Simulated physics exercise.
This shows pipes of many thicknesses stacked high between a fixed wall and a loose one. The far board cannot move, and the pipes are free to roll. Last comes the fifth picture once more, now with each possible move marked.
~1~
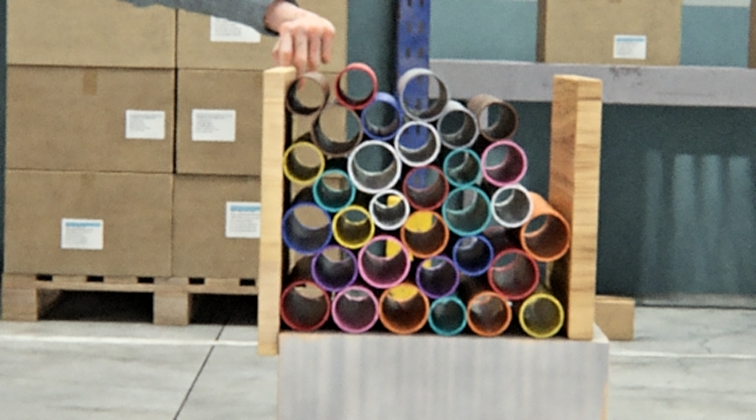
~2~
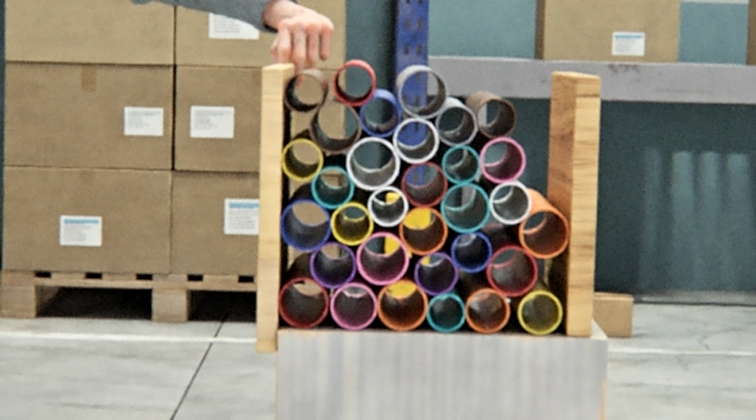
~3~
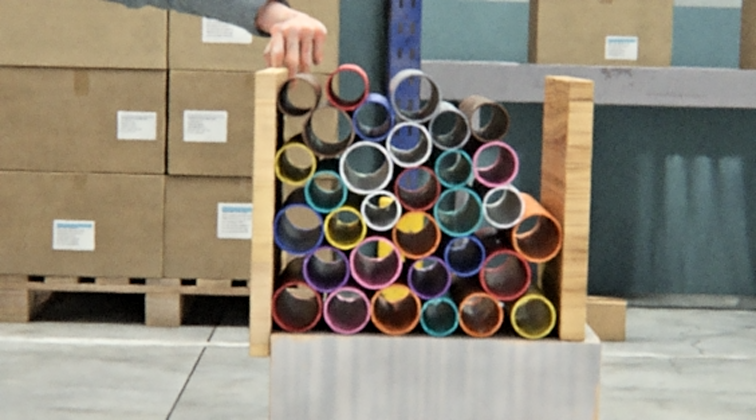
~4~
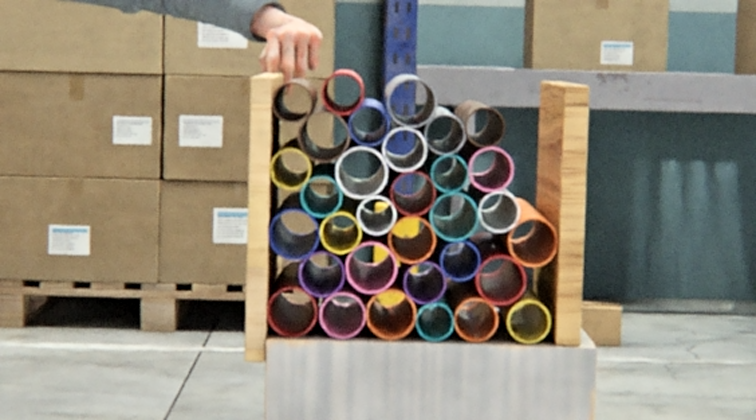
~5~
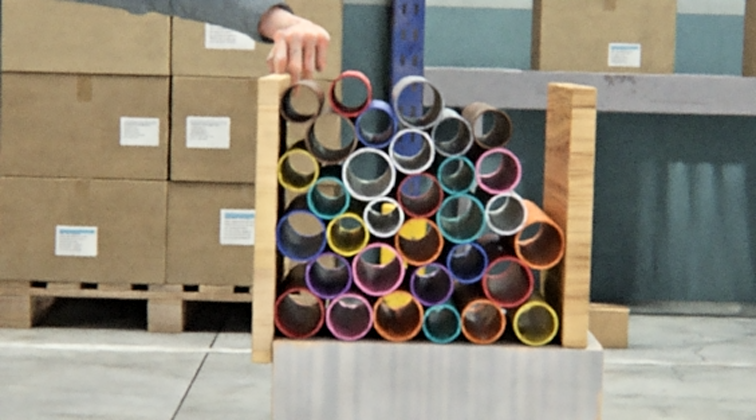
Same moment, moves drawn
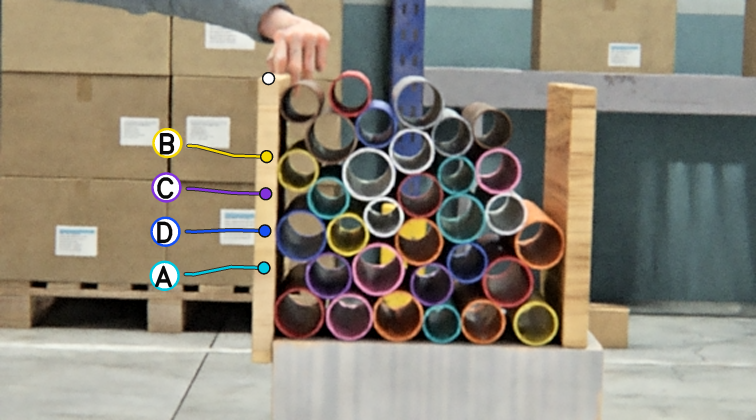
A hand rests at the left board beside stacked colourful pipes, and nothing visibly moves.
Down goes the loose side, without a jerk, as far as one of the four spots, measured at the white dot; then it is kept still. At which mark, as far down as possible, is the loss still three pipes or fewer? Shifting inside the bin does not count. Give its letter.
Stop at C.
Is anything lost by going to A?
Yes, at A.
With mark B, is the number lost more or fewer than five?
At B, fewer than five.
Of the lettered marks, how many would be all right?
Two of them.
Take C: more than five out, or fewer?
It loses fewer than five.
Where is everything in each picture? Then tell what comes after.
A white pipe (389, 210); a red pipe (426, 188); a pink pipe (504, 164), in the first frame.
A pink pipe (502, 161); a grey pipe (424, 93), in the second frame.
Side board (271, 201); a red pipe (297, 307), in the third frame.
A yellow pipe (529, 322); a red pipe (501, 280), in the fourth frame.
A white pipe (383, 217); a red pipe (420, 195); a pink pipe (498, 171), in the fifth frame.
On the copy, A at (264, 268); B at (266, 156); C at (265, 193); D at (264, 231); the white dot at (268, 79).
On C. First, top of the board (278, 136).
Then, top of the board (276, 193).
Finally, top of the board (276, 193), one out over the board.
By contrast, A four out over the board; B none out over the board; D four out over the board.
